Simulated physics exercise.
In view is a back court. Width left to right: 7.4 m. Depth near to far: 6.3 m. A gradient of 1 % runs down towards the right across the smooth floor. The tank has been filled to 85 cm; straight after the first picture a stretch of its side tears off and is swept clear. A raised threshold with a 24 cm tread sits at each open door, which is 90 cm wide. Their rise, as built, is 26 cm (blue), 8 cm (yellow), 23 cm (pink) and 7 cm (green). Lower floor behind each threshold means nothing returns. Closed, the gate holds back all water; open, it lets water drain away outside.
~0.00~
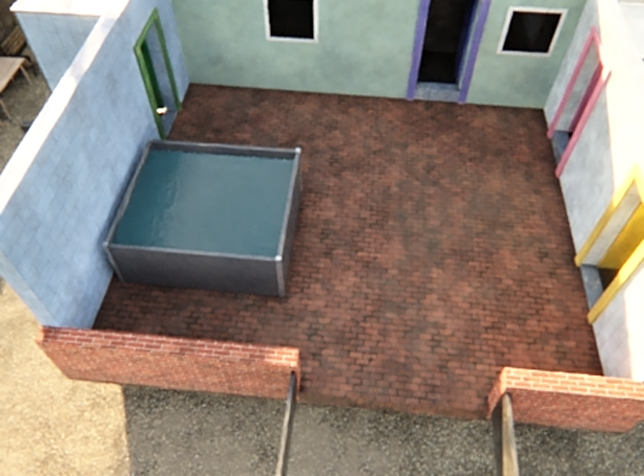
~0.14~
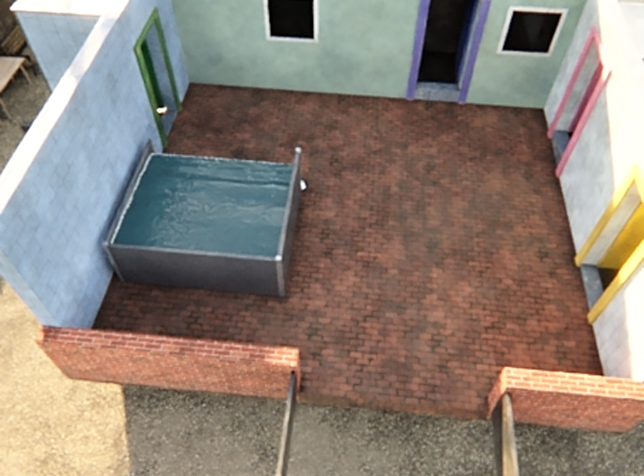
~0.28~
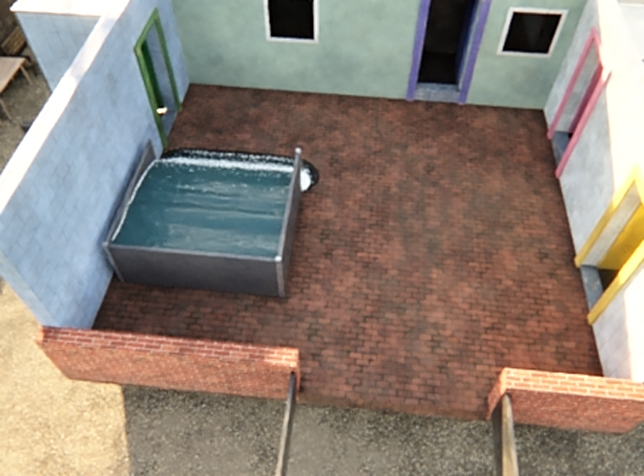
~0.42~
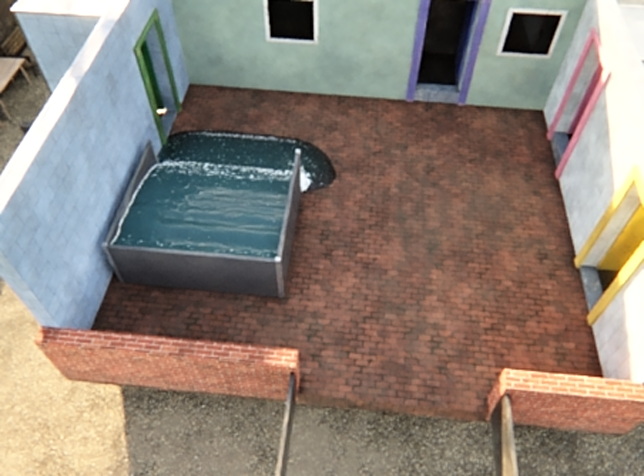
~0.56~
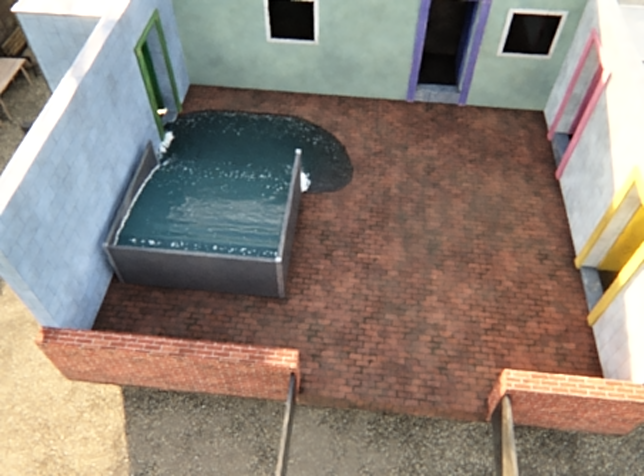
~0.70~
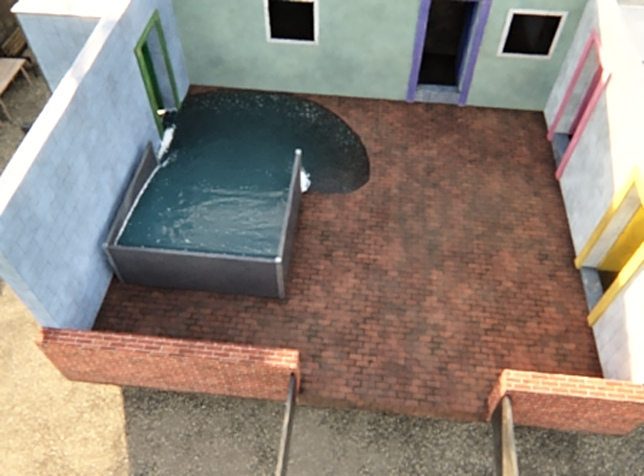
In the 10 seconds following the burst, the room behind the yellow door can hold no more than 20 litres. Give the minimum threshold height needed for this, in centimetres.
Roughly 10.5 centimetres.
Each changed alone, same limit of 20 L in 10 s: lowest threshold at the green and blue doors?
About 34 cm at green and 11.0 cm at blue.
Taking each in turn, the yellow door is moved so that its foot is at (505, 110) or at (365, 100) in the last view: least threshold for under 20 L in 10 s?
Roughly 21 and 23 cm.
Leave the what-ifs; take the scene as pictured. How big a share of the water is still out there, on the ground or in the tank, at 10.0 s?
Around 82 per cent of the water.
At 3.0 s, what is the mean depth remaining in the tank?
About 17 cm.
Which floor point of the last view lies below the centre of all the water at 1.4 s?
The balance point sits at roughly (237, 176).
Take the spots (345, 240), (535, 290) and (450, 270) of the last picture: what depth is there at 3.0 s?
Approx. 0 / 0 / 0 cm.
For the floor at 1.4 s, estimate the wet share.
About 30 per cent.
After 1.4 s water covers 30 % of the floor, deepest (62 cm) near (197, 90); it has not reached the yellow door.
After 3.0 s water covers 40 % of the floor, deepest (40 cm) near (545, 116); it has not reached the yellow door.
After 10.0 s water covers 100 % of the floor, deepest (16 cm) near (597, 407); 13 cm at the yellow door, 44 litres in over its 8 cm threshold.
At the yellow door as built, the water arrived by 3.8 s and peaked near 14 cm at 9.6 s.
Run again over the same 10 s with other heights there, 38 litres in over 8.5 cm, 12 litres over 11.5 cm. The limit of 20 litres is kept from about 10.5 cm up.
